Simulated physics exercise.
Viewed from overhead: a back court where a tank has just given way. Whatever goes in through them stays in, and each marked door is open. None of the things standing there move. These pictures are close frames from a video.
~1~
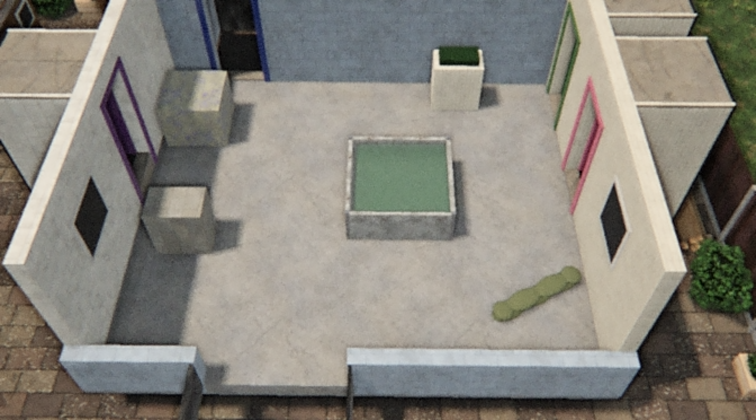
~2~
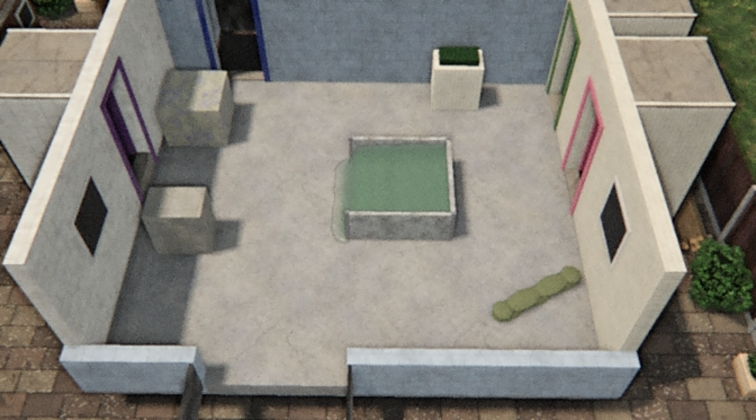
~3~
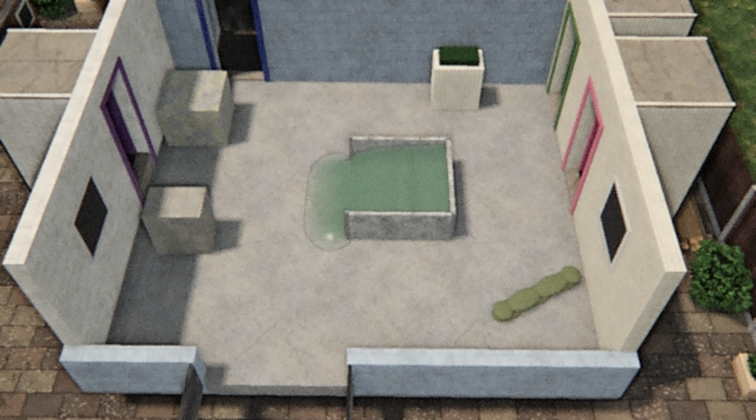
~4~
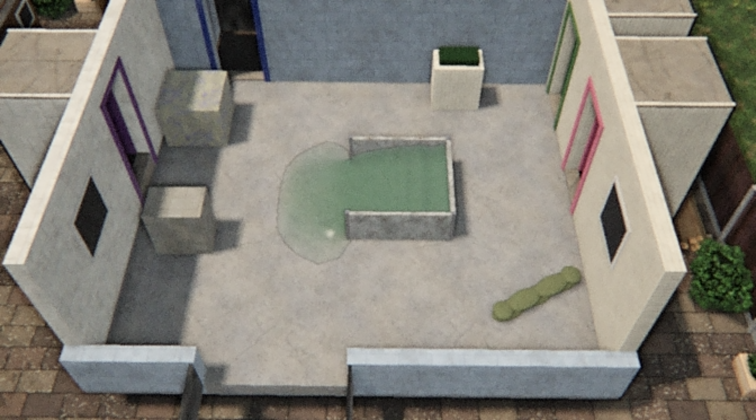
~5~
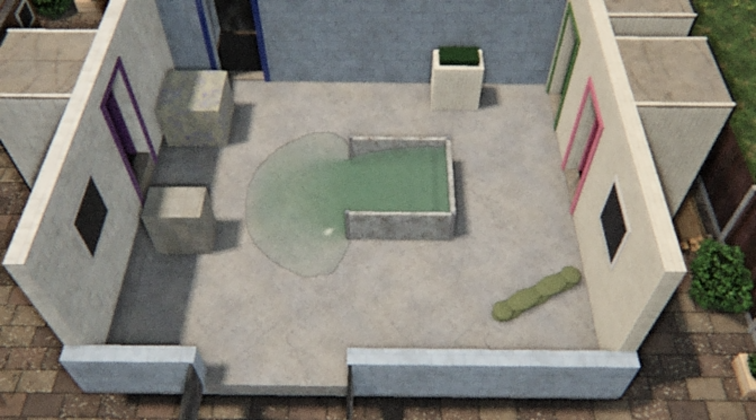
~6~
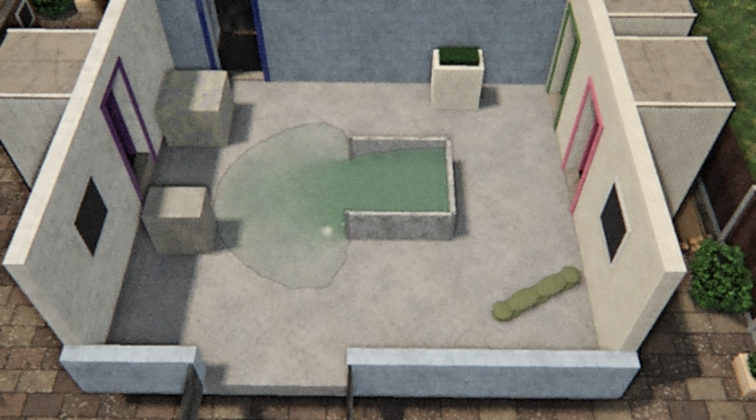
In this clip, seen from above, greenish water sits in a square stone tank in a walled courtyard, then pours out through its open left side and spreads leftward across the paving in a widening, rounded sheet.
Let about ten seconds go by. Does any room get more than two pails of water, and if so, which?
The pink door stays at or under the cap there; the blue door tips over the cap there; the green door stays at or under the cap there; the purple door stays at or under the cap there.
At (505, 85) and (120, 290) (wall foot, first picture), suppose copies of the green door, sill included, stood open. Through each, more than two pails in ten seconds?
Door one misses the threshold, door two beats the threshold.
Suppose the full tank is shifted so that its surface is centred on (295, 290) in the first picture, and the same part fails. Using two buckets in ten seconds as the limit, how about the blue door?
As far as I can tell, blue stays within limits.
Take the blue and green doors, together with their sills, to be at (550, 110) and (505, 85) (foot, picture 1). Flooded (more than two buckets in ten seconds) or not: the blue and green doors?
One by one: The blue one is under; the green one holds.
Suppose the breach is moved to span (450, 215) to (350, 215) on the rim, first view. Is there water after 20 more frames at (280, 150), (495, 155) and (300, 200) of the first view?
Point by point: Untouched, untouched and untouched.
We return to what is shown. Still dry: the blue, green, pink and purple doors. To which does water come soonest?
Clearly the purple one.
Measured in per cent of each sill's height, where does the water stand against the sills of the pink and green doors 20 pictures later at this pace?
Readings, in sequence: 0 percent and 0 percent.
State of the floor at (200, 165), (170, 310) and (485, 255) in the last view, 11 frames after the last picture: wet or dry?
Result, in the order given: Wetted / wetted / not wetted.
A moment on, water covers 25 % of the floor; the pink door not reached, the blue door not reached, the green door not reached, the purple door wet at the sill, nothing in.
Next, water covers 35 % of the floor; the pink door not reached, the blue door wet at the sill, nothing in, the green door not reached, the purple door wet at the sill, nothing in.
Then, water covers 40 % of the floor; the pink door not reached, the blue door over two buckets in, the green door not reached, the purple door wet at the sill, nothing in.
Later, water covers 55 % of the floor; the pink door not reached, the blue door over two buckets in, the green door not reached, the purple door wet at the sill, nothing in.
In the end, water covers 90 % of the floor; the pink door wet at the sill, nothing in, the blue door over two buckets in, the green door under two buckets in, the purple door wet at the sill, nothing in.
